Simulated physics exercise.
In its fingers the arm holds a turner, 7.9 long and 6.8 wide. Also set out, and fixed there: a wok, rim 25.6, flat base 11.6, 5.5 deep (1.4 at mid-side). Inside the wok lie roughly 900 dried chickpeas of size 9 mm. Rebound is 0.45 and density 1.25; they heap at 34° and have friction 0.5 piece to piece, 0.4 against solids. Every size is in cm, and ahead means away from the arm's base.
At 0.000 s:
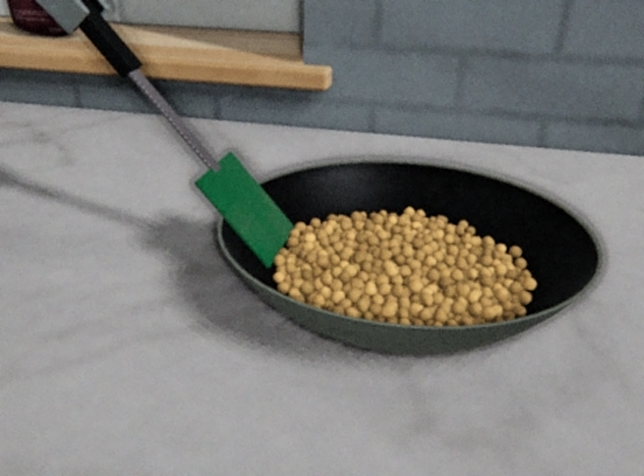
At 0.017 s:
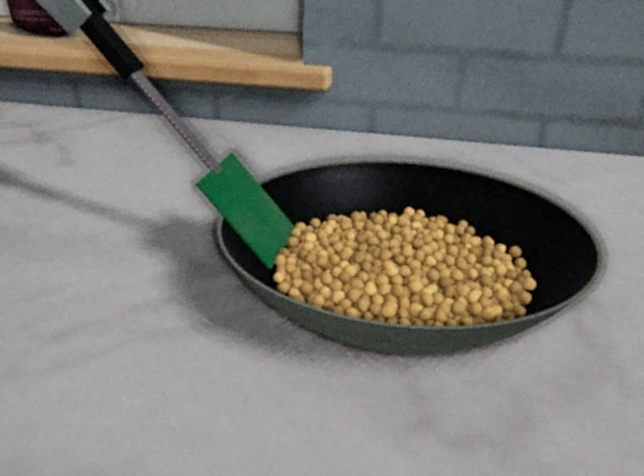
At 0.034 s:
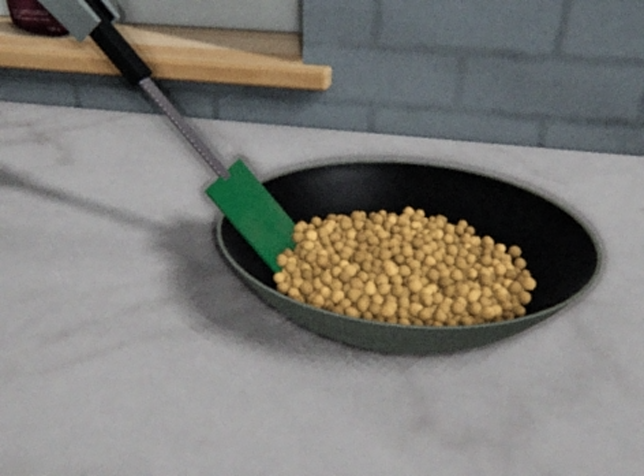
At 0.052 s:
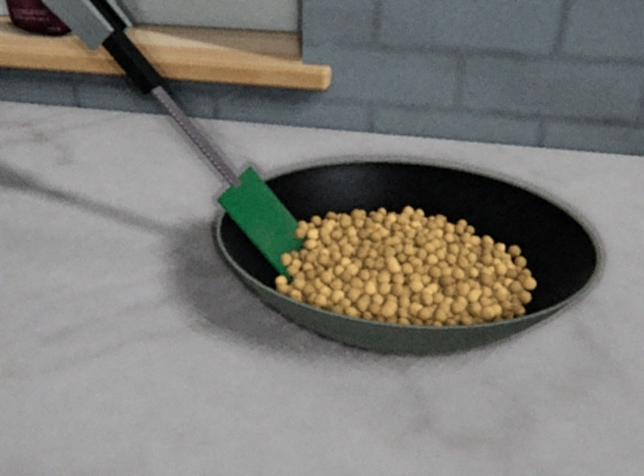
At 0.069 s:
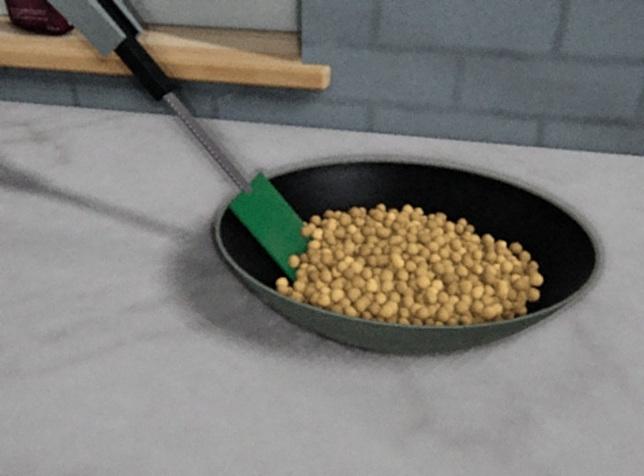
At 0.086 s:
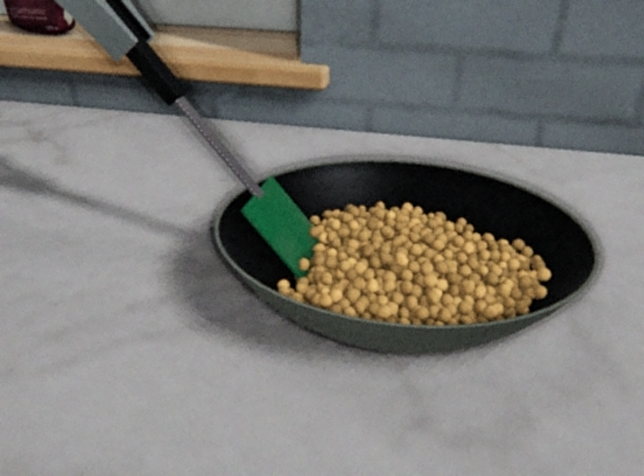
A green turner held by a robot arm rests at the left side of a dark wok of chickpeas, barely moving at first. It then slides a short way right, pushing into the chickpeas, which shift slightly rightward and heap a little higher while a few remain near the left rim.
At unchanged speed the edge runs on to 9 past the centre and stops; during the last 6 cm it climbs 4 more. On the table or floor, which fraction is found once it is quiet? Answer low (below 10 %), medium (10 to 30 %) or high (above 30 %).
Medium.
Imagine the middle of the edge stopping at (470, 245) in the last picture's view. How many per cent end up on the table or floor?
Some 0 per cent.
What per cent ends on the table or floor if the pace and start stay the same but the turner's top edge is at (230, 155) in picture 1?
Some 15 per cent.
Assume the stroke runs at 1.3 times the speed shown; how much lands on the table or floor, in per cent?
The share would be near 20 in a hundred.
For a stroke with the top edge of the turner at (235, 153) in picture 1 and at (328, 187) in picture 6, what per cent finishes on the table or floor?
It works out to about 25 %, more or less.
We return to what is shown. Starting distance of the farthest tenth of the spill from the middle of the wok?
I reckon it's some 35 centimetres.
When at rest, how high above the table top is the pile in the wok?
Close to 5.5 centimetres high.
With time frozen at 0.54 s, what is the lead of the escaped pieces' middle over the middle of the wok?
Roughly 18 cm.
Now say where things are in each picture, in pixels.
The first frame shows turner top edge at (213, 166), sloping 49°; upper third of the load around (398, 260), from x 280 to 530, top at y 215; 900 in the wok.
The second frame shows turner top edge at (215, 167), sloping 49°; upper third of the load around (398, 260), from x 280 to 530, top at y 215.
The third frame shows turner top edge at (223, 174), sloping 49°; upper third of the load around (397, 260), from x 280 to 530, top at y 215.
The fourth frame shows turner top edge at (234, 182), sloping 49°; upper third of the load around (395, 259), from x 280 to 530, top at y 210.
The fifth frame shows turner top edge at (246, 188), sloping 49°; upper third of the load around (404, 260), from x 280 to 535, top at y 210.
The sixth frame shows turner top edge at (257, 192), sloping 49°; upper third of the load around (411, 260), from x 285 to 545, top at y 205; 900 in the wok.
By 0.19 s, sloping 49°, highest piece 5 above the table; 900 in the wok.
By 0.29 s, sloping 49°, highest piece 7 above the table; 900 in the wok.
By 0.54 s, sloping 49°, highest piece 6 above the table; 763 in the wok, 136 on the table or floor, 1 on the blade or in flight.
By 1.59 s, sloping 49°, highest piece 5 above the table; 763 in the wok, 137 on the table or floor.
Final count, 763 in the wok, 137 on the table or floor. That is 15 % on the table or floor.
